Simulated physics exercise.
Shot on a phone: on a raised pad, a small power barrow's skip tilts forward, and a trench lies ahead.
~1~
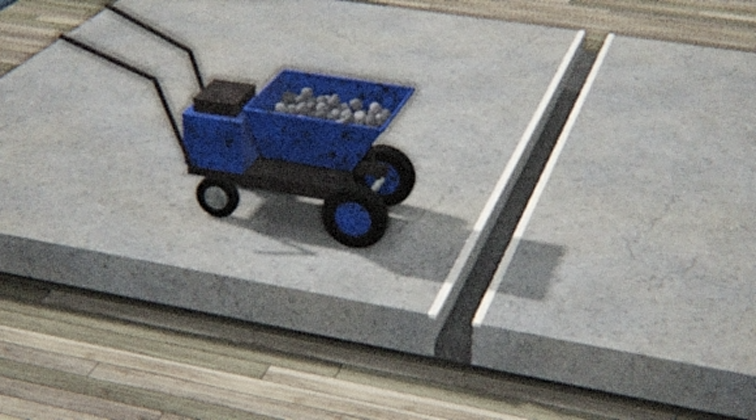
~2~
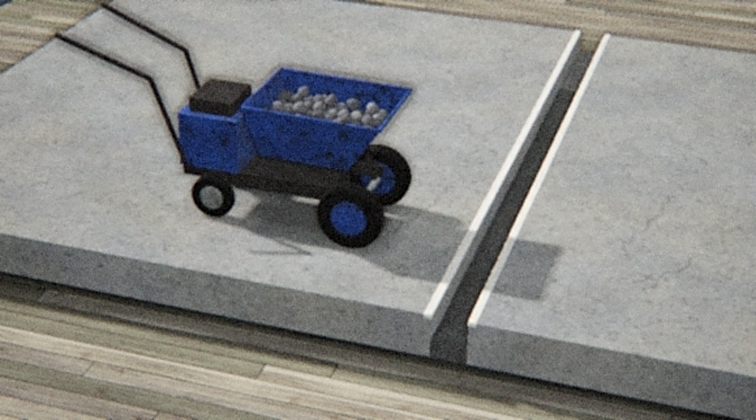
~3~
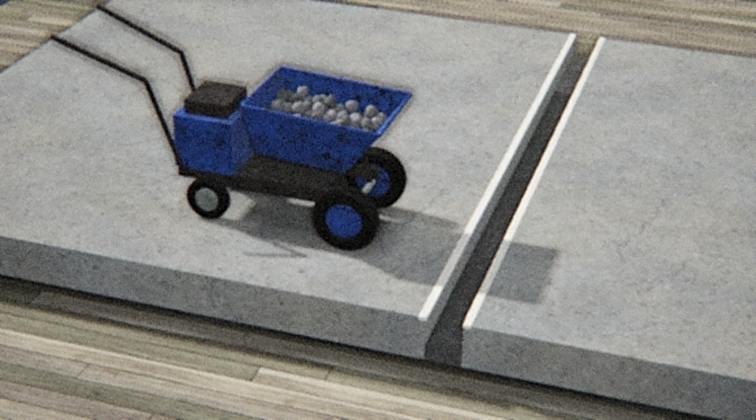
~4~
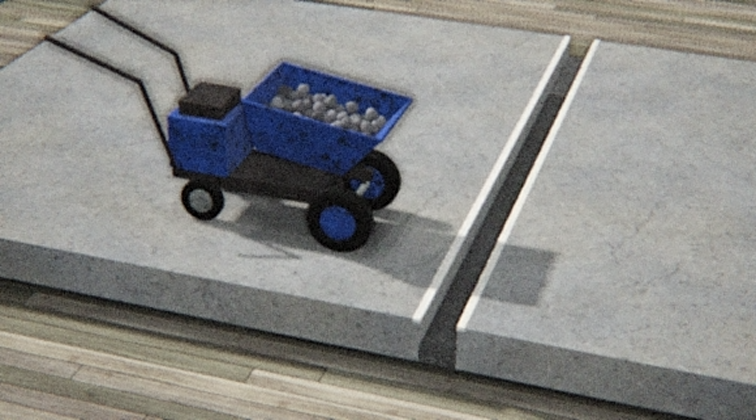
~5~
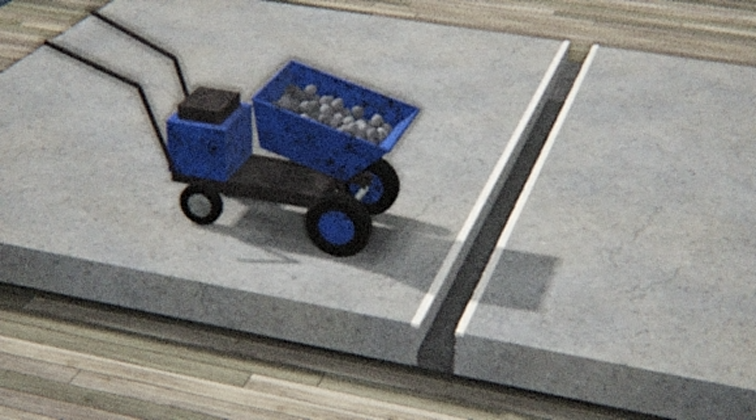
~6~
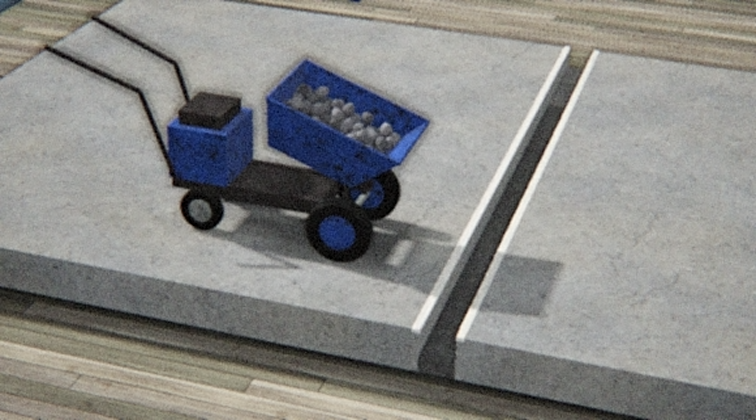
A small blue barrow loaded with round grey cobbles gradually tilts its skip forward.
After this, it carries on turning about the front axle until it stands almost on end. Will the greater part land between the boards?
Most of the load will go into the trench.
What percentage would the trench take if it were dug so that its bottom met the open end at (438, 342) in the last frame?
Close to 40 per cent, I reckon.
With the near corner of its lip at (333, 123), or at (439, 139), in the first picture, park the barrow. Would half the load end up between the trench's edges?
At the earlier place the lesser portion ends between the edges, at the later place the lesser portion.
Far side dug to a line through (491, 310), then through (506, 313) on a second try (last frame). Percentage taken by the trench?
In order: Some 90 per cent, then some 90 per cent.
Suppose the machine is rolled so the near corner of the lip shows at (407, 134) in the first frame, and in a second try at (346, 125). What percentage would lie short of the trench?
The first position yields around 0 per cent; the second yields around 30 per cent.
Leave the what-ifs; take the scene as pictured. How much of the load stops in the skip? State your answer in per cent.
Roughly 15 %.
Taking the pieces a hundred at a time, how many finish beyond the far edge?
Roughly 15 percent of the pieces, I think.
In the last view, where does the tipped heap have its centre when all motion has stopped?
Roughly pixel (477, 264).
Shortly afterwards, skip tipped steeply; the whole lot in the skip.
Next, skip tipped right over; the bulk in the skip; only a few short of the trench; near a quarter in or heaped over the trench; only a few beyond it; only a few falling.
Some moments later, skip tipped right over; near a quarter in the skip; only a few short of the trench; near two thirds in or heaped over the trench; a little beyond it.
In the end, skip tipped right over; a little in the skip; a little short of the trench; near two thirds in or heaped over the trench; near a quarter beyond it.
